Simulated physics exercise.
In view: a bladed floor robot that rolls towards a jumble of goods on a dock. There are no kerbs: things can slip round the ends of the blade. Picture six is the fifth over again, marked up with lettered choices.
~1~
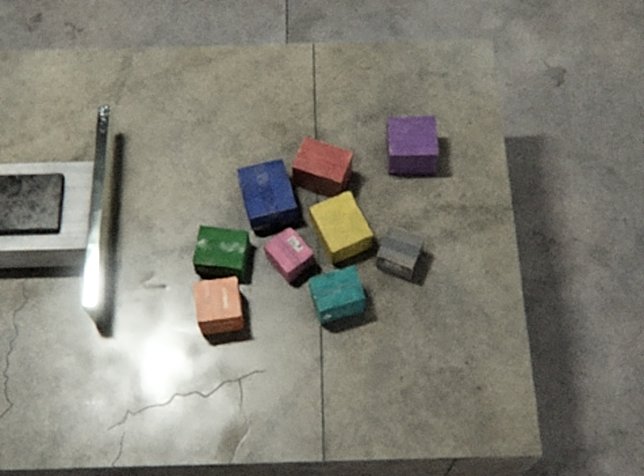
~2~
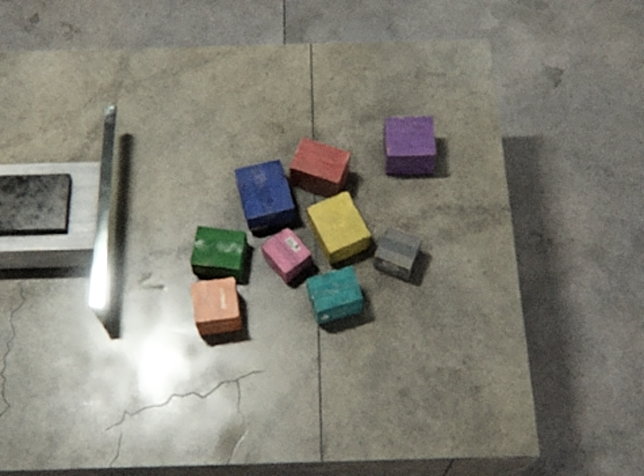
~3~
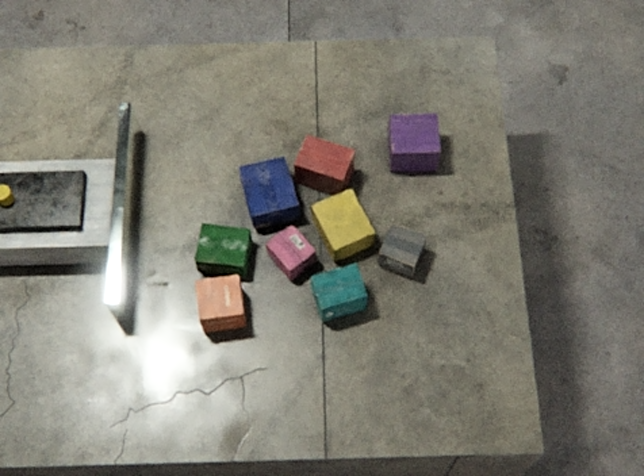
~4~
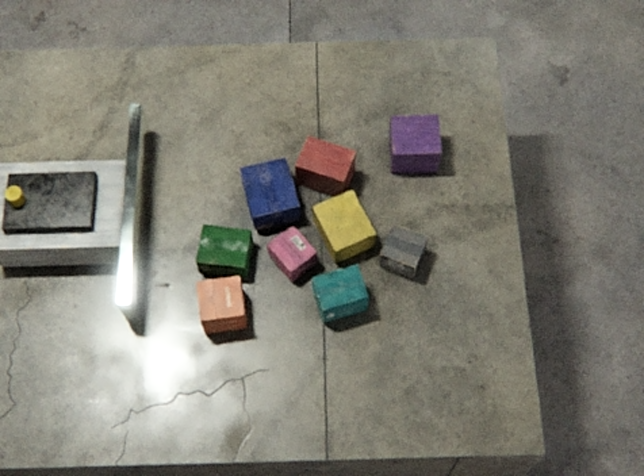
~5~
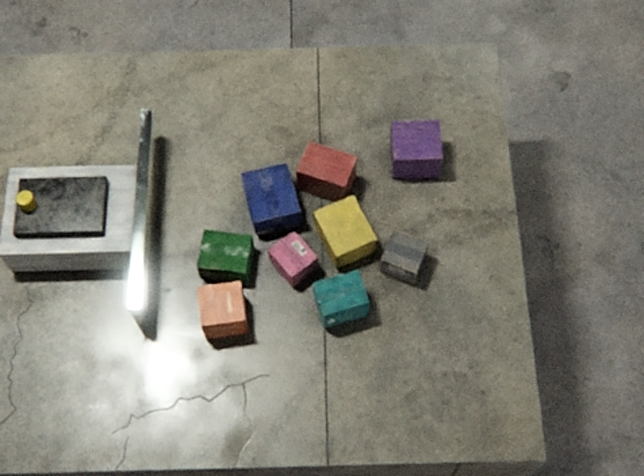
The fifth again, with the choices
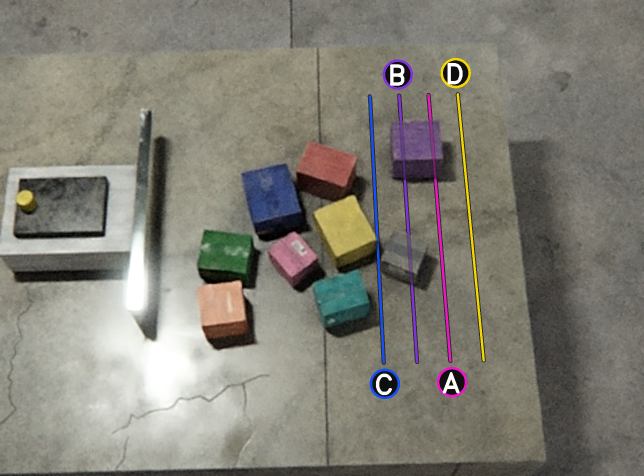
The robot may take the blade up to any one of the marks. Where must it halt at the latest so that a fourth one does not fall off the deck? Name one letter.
At A, and not beyond.
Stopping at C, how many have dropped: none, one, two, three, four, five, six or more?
By then, none.
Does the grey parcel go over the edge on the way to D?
Yes.
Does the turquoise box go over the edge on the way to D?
Yes.
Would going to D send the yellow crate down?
By then, yes.
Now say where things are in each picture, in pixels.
In the first frame, grey parcel (400, 253); red crate (323, 169); orange box (219, 306).
In the second frame, robot (31, 203); blue box (264, 195).
In the third frame, robot (46, 200); yellow crate (343, 225).
In the fourth frame, robot (57, 201); green box (225, 252).
In the fifth frame, robot (68, 206); grey parcel (405, 257); red crate (327, 173); orange box (223, 310).
On the marked copy, A at (439, 219); B at (408, 220); C at (376, 221); D at (470, 219).
With A. Early on, robot (174, 203); orange box (277, 310); yellow crate (355, 230).
Further on, robot (282, 200); purple crate (461, 128); grey parcel (469, 272).
At the end, robot (365, 198); grey parcel over the edge; yellow crate over the edge; two fallen.
As for the rest, B is within the limit but short; C is within the limit but short; D drops four.
